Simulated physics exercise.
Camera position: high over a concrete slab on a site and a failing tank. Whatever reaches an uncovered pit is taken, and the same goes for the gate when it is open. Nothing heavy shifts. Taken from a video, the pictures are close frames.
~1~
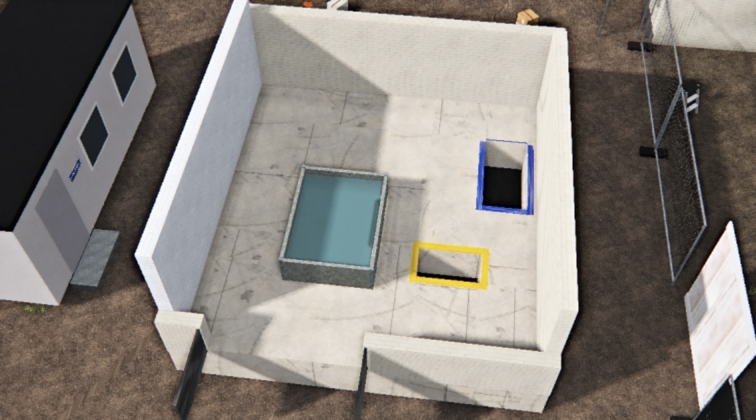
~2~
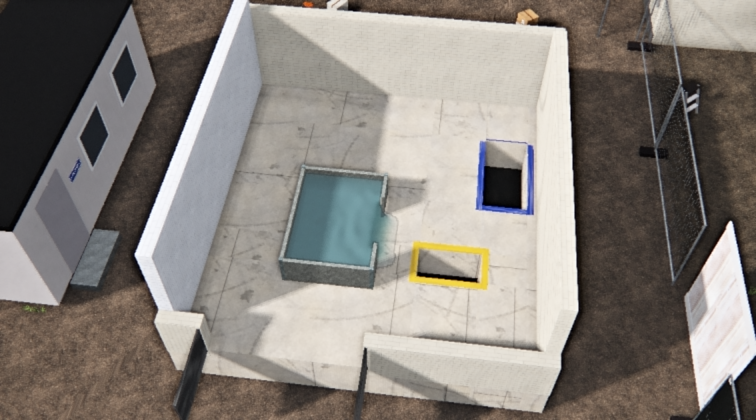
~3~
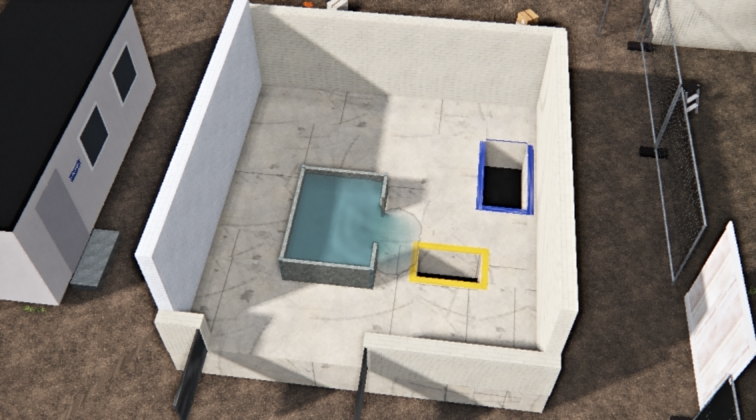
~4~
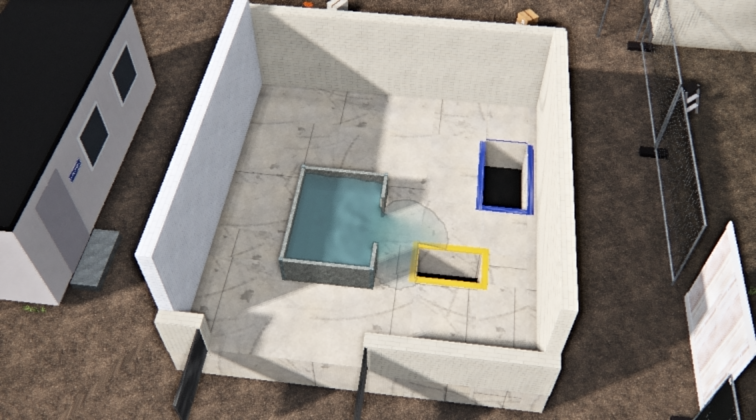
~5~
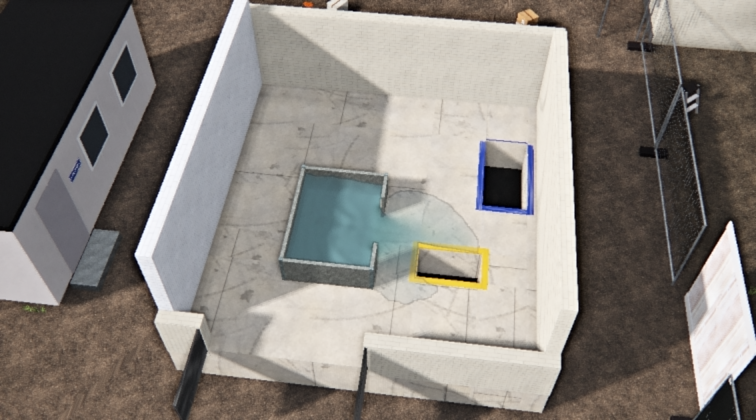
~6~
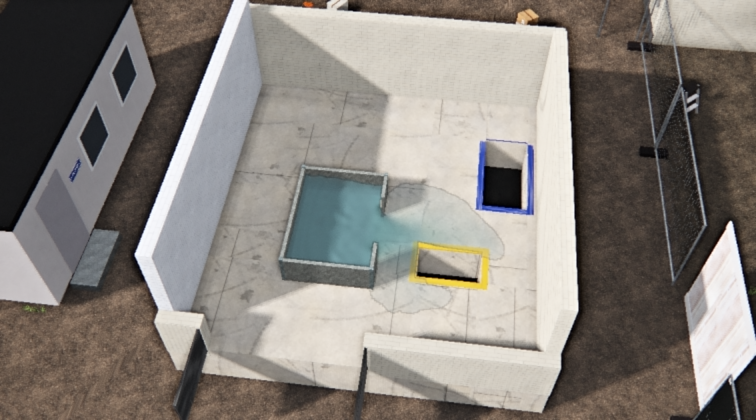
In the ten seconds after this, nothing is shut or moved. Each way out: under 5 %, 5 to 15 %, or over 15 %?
Outcome: Gate: The bottom band; blue pit: The top band; yellow pit: The top band.
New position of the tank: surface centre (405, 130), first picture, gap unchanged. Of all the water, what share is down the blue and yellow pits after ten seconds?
Within ten seconds, blue collects 80 percent of the total and yellow collects 0 percent.
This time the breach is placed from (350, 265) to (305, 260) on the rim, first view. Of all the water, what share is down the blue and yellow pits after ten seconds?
In percent: Blue 0, yellow 2.
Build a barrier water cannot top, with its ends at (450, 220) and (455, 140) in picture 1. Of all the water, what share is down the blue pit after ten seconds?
Parts in a hundred: Blue 15.
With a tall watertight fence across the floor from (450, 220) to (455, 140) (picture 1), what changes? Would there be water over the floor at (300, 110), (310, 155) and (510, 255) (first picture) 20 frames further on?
First spared, second spared, third submerged.
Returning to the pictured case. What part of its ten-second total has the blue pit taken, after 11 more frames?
Estimated share: About 25 %.
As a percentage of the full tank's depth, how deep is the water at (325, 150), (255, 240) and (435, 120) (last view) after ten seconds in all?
About 0, 0, 0 %.
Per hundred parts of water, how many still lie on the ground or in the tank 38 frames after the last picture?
Estimate: Close to 44 %.
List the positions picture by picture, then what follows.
The tank at (336, 218) is whole and still, in the first frame.
The front is at (388, 217), out from the gap at (378, 234), in the second frame.
Water pours out at (378, 235) and has run to (412, 262), in the third frame.
Water pours out at (378, 235) and has run to (439, 224), in the fourth frame.
The front is at (474, 243), out from the gap at (378, 234), in the fifth frame.
Water pours out at (378, 234) and has run to (497, 243), in the sixth frame.
A moment on, water covers 15 % of the floor; the gate 0 %, the blue pit 1 %, the yellow pit 12 %.
Next, water covers 20 % of the floor; the gate 0 %, the blue pit 6 %, the yellow pit 19 %.
Then, water covers 20 % of the floor; the gate 0 %, the blue pit 13 %, the yellow pit 27 %.
Later, water covers 25 % of the floor; the gate 0 %, the blue pit 21 %, the yellow pit 36 %.
In the end, water covers 30 % of the floor; the gate 1 %, the blue pit 26 %, the yellow pit 43 %.
